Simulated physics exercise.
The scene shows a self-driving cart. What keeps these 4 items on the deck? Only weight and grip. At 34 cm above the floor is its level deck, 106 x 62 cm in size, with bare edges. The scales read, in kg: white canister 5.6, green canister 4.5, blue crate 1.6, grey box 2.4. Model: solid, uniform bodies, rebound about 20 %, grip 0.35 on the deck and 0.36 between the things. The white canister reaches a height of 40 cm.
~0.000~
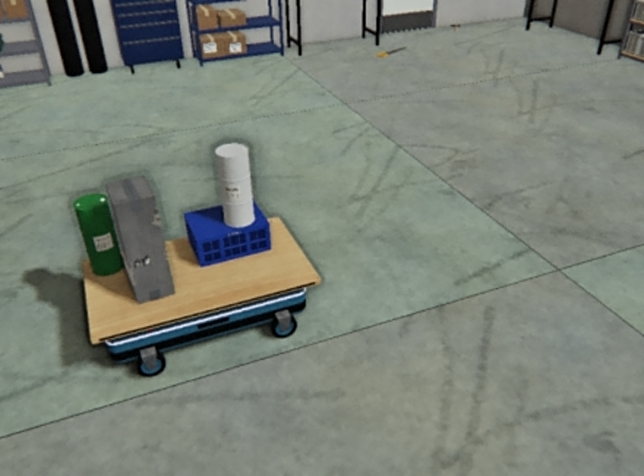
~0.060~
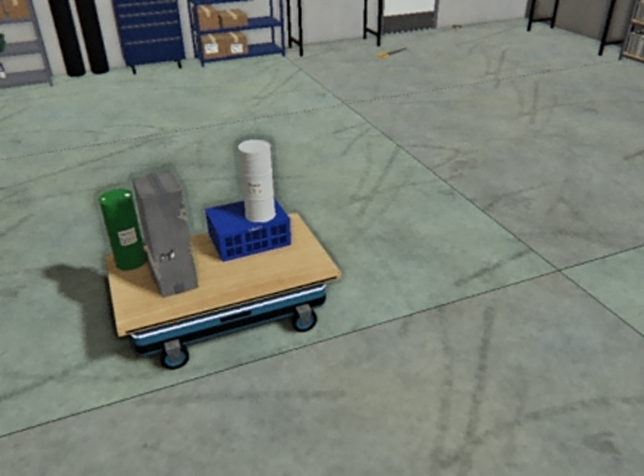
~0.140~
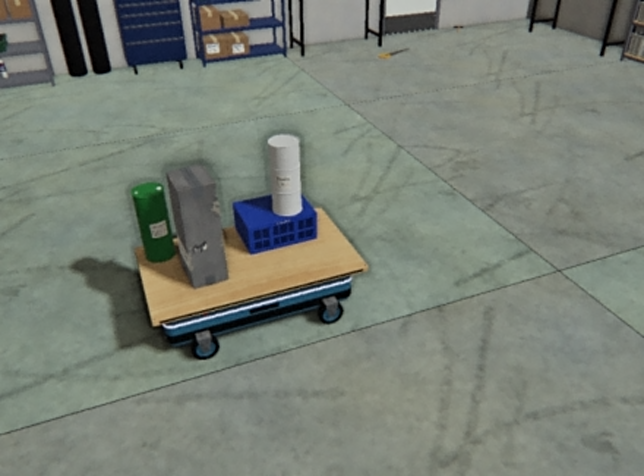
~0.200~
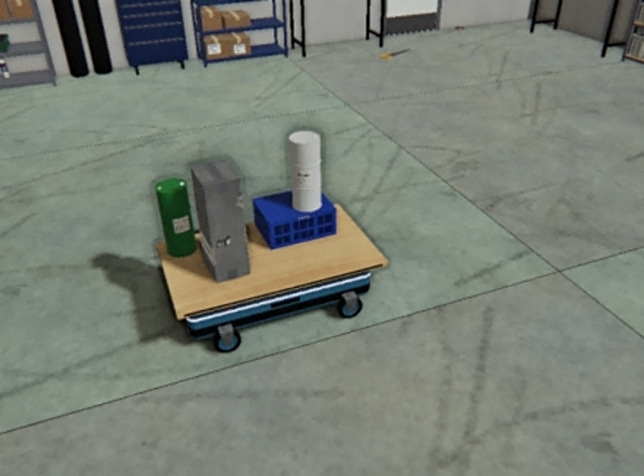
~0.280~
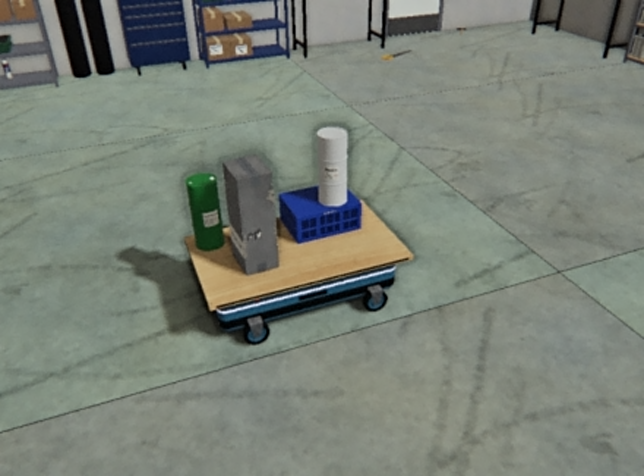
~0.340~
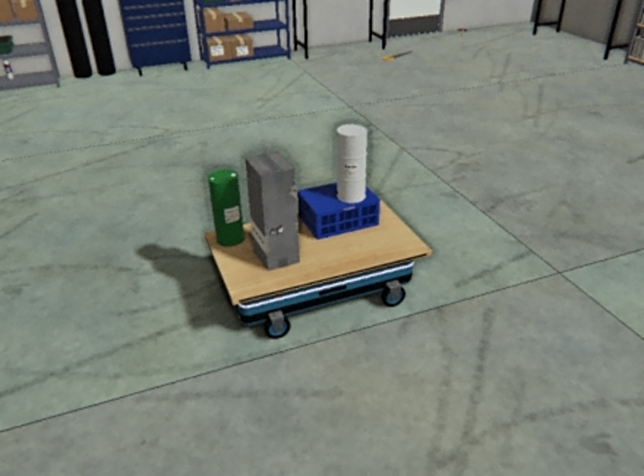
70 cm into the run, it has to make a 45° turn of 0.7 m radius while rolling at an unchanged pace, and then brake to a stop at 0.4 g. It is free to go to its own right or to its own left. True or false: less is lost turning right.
False.
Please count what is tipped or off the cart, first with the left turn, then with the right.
Going left: 2; going right: 4.
Turning left. At 0.64 s, cart 122 cm along, turned 30°; white canister 5° off upright near (429, 138); blue crate moved 25 cm; grey box moved 5 cm.
After 1.04 s, cart 188 cm along, turned 45°; white canister now off the cart; green canister moved 5 cm near (357, 153); blue crate moved 33 cm.
After 1.84 s, cart 201 cm along, turned 45°, stopped; green canister moved 7 cm near (367, 142); grey box 54° off upright; blue crate moved 35 cm.
In the end (3.5 s), off the cart, white canister; toppled on the deck, grey box; not toppled but over 10 cm from the start, blue crate; green canister under 10 cm from the start. At the end, from the last picture's camera, white canister near (509, 138), green canister near (367, 142).
Turning right instead, white canister, green canister, blue crate and grey box tipped over or off the cart, 4 of 4 in all.
